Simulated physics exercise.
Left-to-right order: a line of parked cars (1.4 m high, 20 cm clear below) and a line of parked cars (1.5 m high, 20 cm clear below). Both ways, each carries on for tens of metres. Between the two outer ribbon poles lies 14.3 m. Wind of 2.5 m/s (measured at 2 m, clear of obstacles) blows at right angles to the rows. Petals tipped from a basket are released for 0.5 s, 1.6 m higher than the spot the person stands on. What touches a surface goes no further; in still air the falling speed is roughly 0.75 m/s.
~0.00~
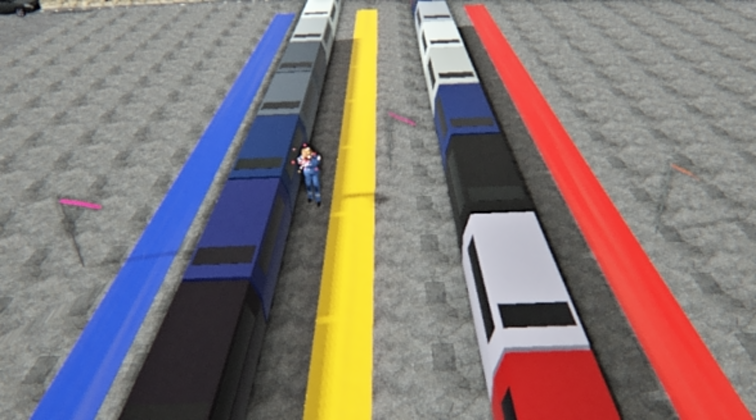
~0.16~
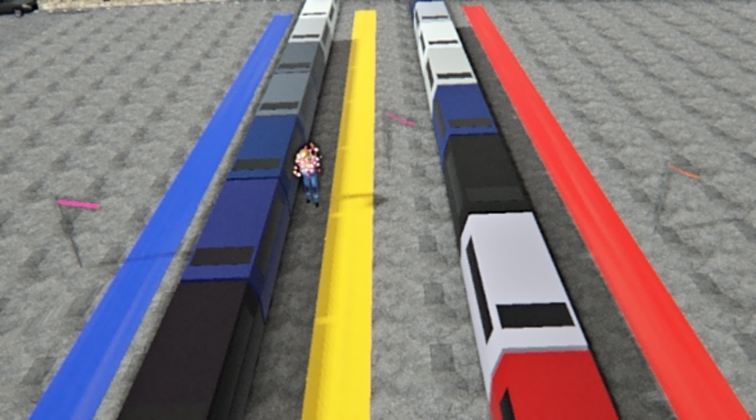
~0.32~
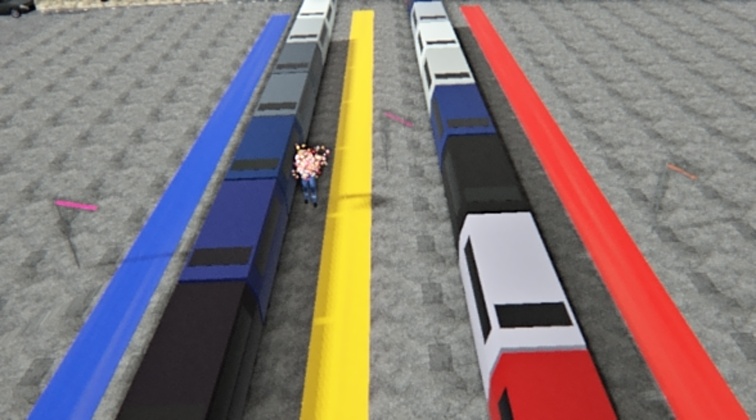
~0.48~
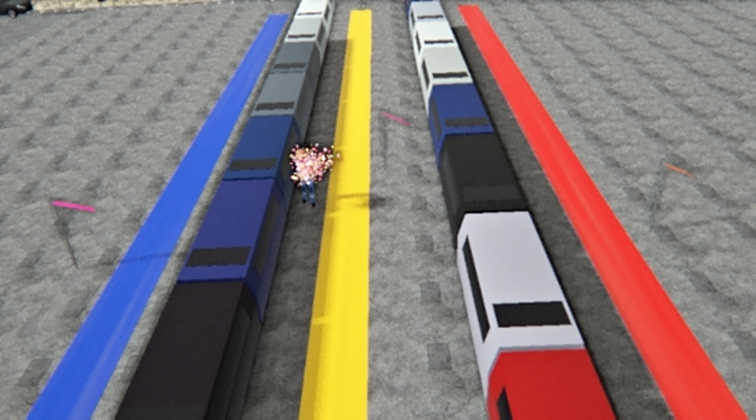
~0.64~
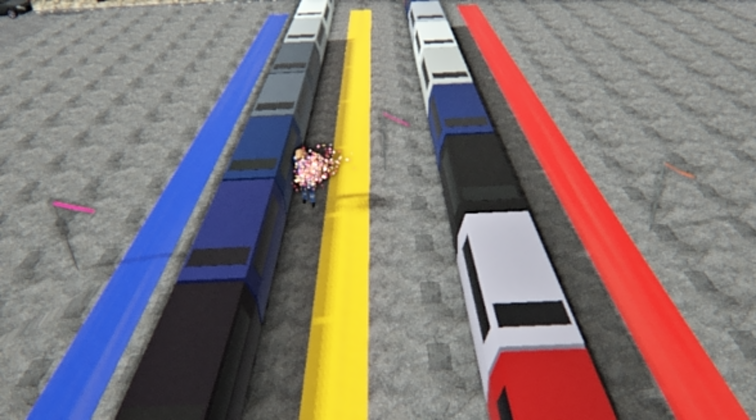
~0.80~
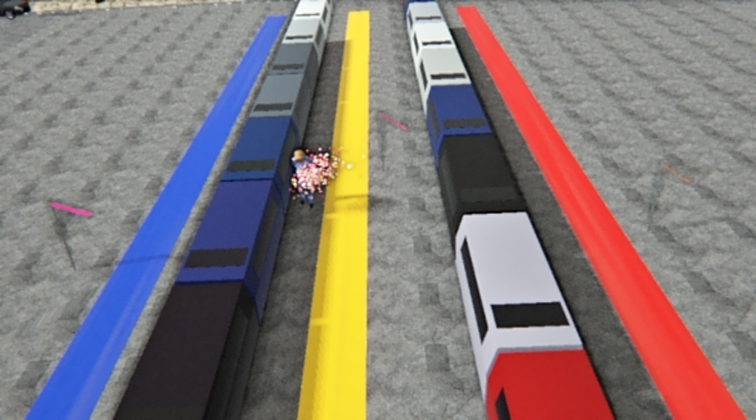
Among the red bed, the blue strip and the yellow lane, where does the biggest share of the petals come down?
The biggest share falls on the yellow one.
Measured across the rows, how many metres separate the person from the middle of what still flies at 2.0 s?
It is around 0.5 m.
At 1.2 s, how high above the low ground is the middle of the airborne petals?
The middle sits roughly 1.0 m above the low ground.
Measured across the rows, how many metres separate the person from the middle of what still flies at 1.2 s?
0.5 m.
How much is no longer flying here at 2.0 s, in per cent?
I'd put it at around 25 per cent.
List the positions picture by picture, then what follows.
The left ribbon ends at (100, 207), leaning 75 degrees to the right, the petals in the air span x = 300 to 315 around y = 160 and it comes from (307, 159), in the first picture.
The right ribbon ends at (699, 177), leaning 65 degrees to the right, the petals in the air span x = 300 to 315 around y = 160, the yellow one passes (349, 242), the red one passes (605, 232) and the blue one passes (155, 249), in the second picture.
The inner ribbon ends at (412, 125), leaning 60 degrees to the right, the petals in the air span x = 300 to 320 around y = 165 and the top of the left line of parked cars crosses (253, 171), in the third picture.
The left ribbon ends at (94, 210), leaning 75 degrees to the right, the petals in the air span x = 295 to 325 around y = 165, the yellow one passes (348, 194), the red one passes (573, 184) and the blue one passes (177, 202), in the fourth picture.
The right ribbon ends at (694, 177), leaning 60 degrees to the right and the petals in the air span x = 300 to 335 around y = 170, in the fifth picture.
The inner ribbon ends at (407, 128), leaning 55 degrees to the right, the petals in the air span x = 300 to 335 around y = 175 and the top of the right line of parked cars crosses (476, 158), in the sixth picture.
After 1.2 s, 0 % lies on the yellow lane, 0 % on the red bed and 0 % on the blue strip; 0 % has touched down or left; the middle of what still flies is 1.0 m above the low ground, near (316, 184).
After 2.0 s, 4 % lies on the yellow lane, 0 % on the red bed and 0 % on the blue strip; 24 % has touched down or left; the middle of what still flies is 0.5 m above the low ground, near (321, 197).
After 3.5 s, 34 % lies on the yellow lane, 0 % on the red bed and 0 % on the blue strip; 79 % has touched down or left; the middle of what still flies is 0.3 m above the low ground, near (346, 203).
After 8.0 s, 47 % lies on the yellow lane, 0 % on the red bed and 0 % on the blue strip; 100 % has touched down or left.
After 45.0 s, 47 % lies on the yellow lane, 0 % on the red bed and 0 % on the blue strip; 100 % has touched down or left.
